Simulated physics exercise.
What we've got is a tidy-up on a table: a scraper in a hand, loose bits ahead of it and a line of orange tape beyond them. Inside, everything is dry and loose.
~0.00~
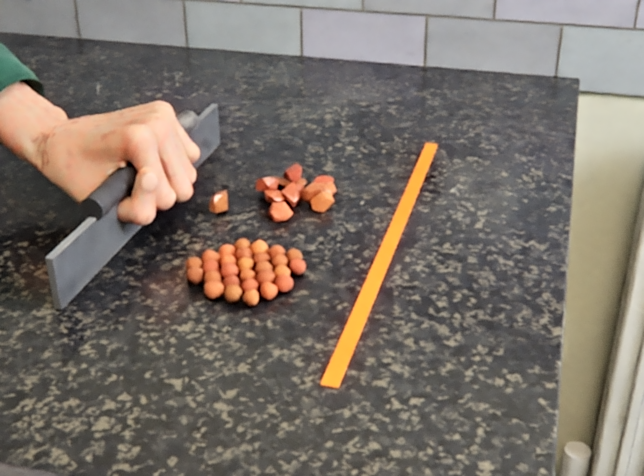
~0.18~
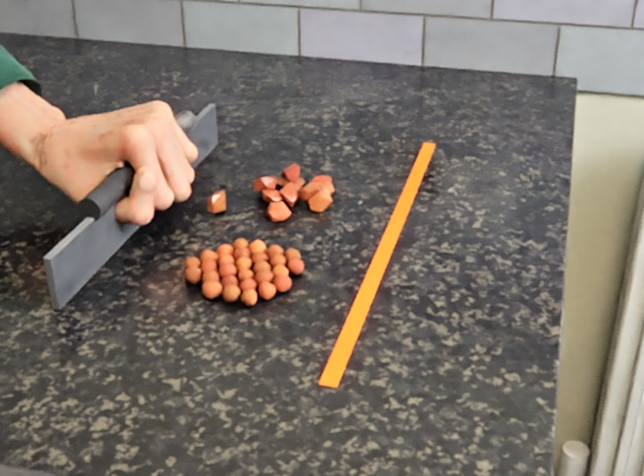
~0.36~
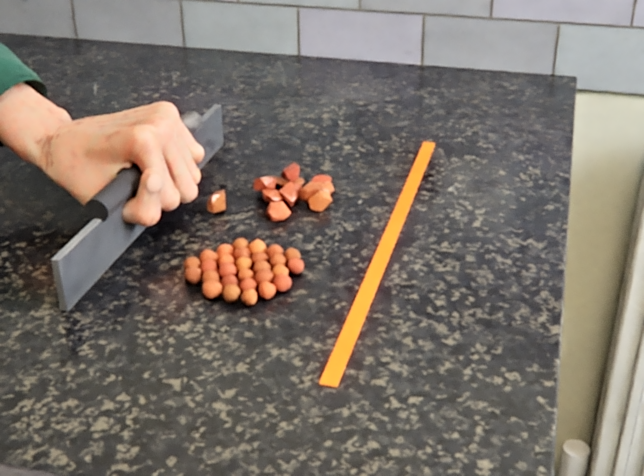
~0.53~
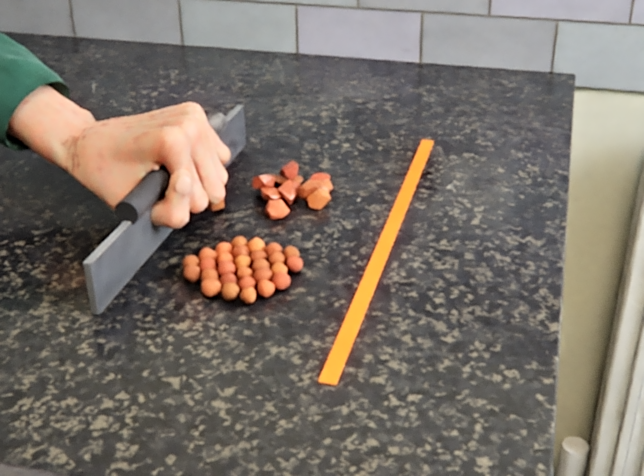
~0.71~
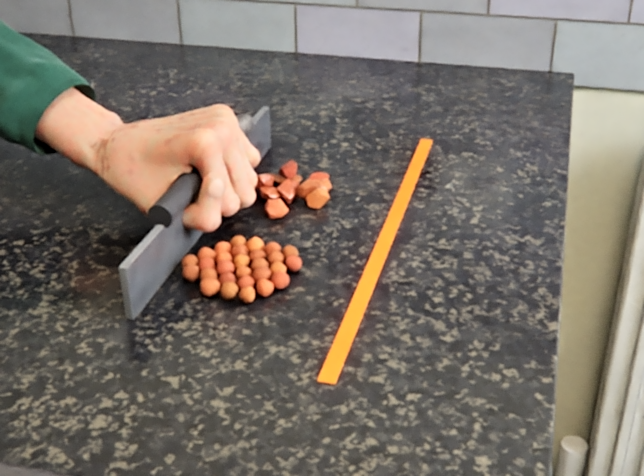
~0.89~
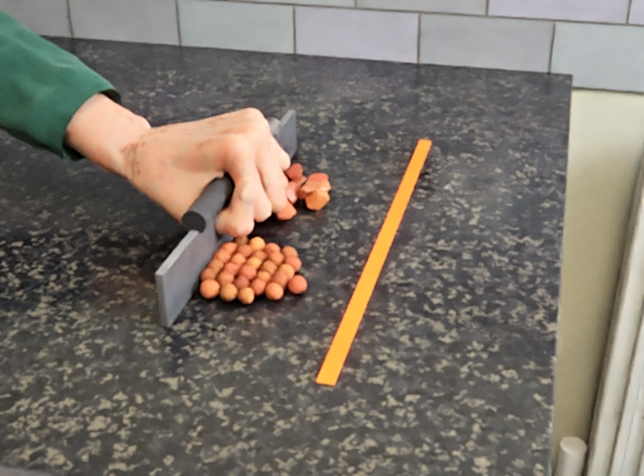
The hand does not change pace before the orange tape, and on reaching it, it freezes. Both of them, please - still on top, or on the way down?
The nearer handful loses nothing. The farther handful loses nothing.
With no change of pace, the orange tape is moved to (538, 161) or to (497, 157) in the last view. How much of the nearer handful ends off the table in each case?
Off the table, in order: 80, then 0, each out of a hundred.
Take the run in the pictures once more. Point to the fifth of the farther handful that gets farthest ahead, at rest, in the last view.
About (453, 212) in the last picture.
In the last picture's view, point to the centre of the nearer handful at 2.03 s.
I'd mark it somewhere close to (419, 295).
After 1.31 s, scraper still moving, near (318, 186); nearer handful all on the table, its front near (384, 298); farther handful all on the table, its front near (387, 193).
After 1.75 s, scraper stopped at the orange tape; nearer handful all on the table, its front near (473, 312); farther handful all on the table, its front near (454, 211).
At rest (2.2 s), scraper stopped at the orange tape; nearer handful all on the table, its front near (474, 312); farther handful all on the table, its front near (454, 211).
